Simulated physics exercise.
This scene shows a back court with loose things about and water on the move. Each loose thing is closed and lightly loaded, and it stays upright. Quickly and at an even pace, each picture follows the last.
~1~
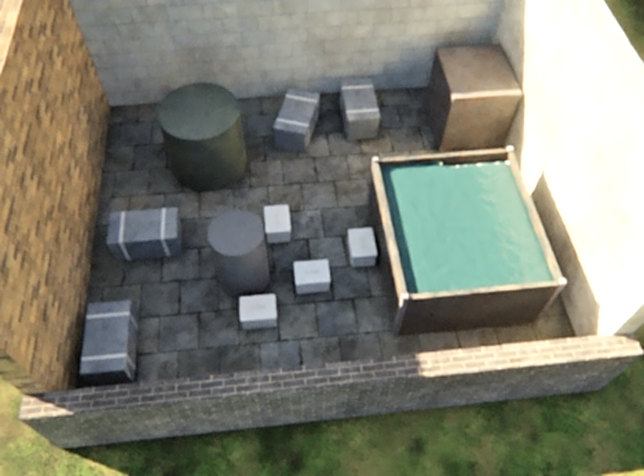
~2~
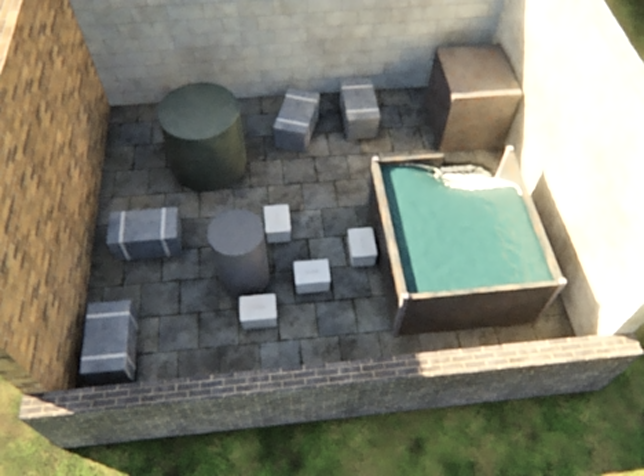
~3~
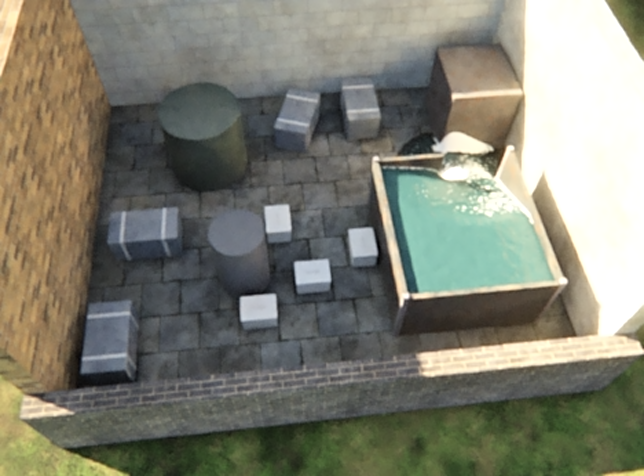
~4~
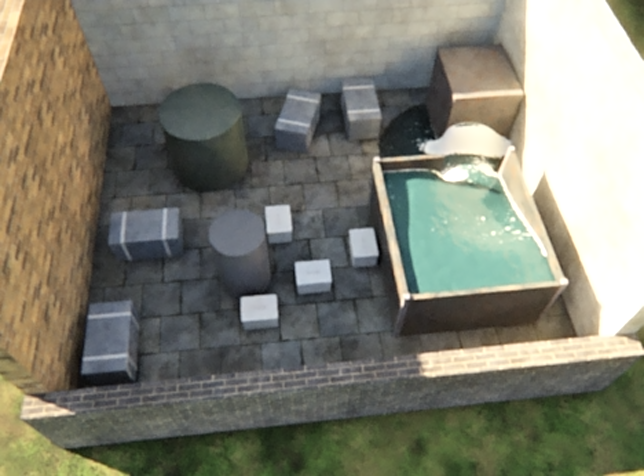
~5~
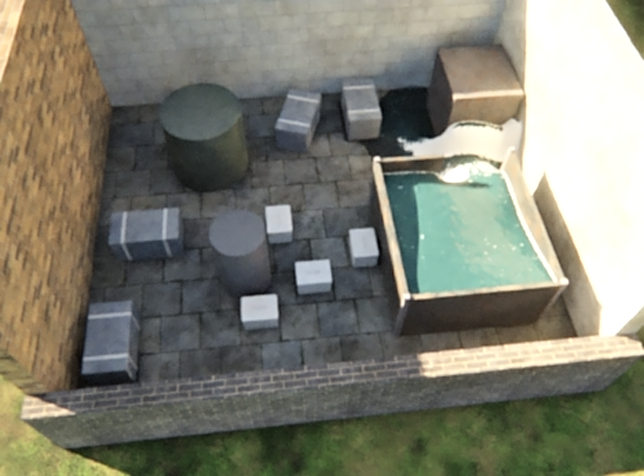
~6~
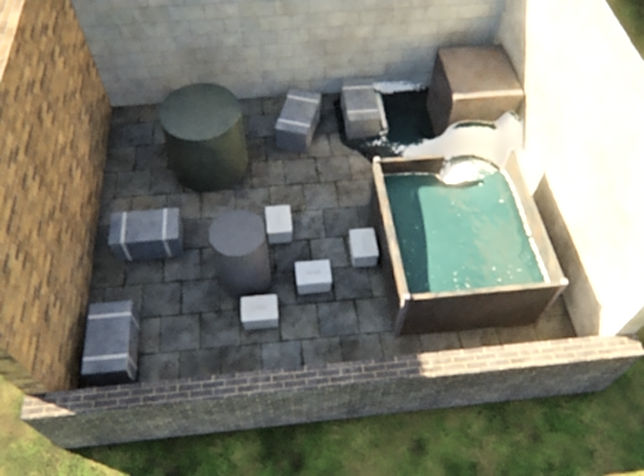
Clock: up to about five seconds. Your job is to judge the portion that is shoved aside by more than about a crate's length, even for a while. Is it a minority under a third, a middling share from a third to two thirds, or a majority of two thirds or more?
The things swept well aside make up a third to two thirds.
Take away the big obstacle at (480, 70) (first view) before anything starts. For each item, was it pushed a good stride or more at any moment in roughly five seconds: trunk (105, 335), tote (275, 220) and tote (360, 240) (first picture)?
Fell short, went the distance, went the distance.
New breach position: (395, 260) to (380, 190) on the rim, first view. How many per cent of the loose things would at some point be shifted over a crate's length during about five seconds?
I'd guess around 100 percent of them.
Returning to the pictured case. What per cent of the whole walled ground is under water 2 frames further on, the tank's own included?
I'd say around 30 in a hundred.
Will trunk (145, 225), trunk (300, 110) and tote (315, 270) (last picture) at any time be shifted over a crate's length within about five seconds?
In sequence: Covered the distance, covered the distance, fell short.
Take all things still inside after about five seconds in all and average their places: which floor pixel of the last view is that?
Average floor point: Approx. (225, 254).
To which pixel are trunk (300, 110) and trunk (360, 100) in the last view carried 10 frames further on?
They end up at about pixels (233, 105) and (278, 99).
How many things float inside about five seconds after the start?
So that is 6.
A moment on, 0 of 8 are well off their spots; 0 afloat.
Next, 2 of 8 are well off their spots; 1 afloat.
Later, 2 of 8 are well off their spots; 2 afloat.
In the end, 4 of 8 are well off their spots, and 4 have been at some point; 6 afloat.
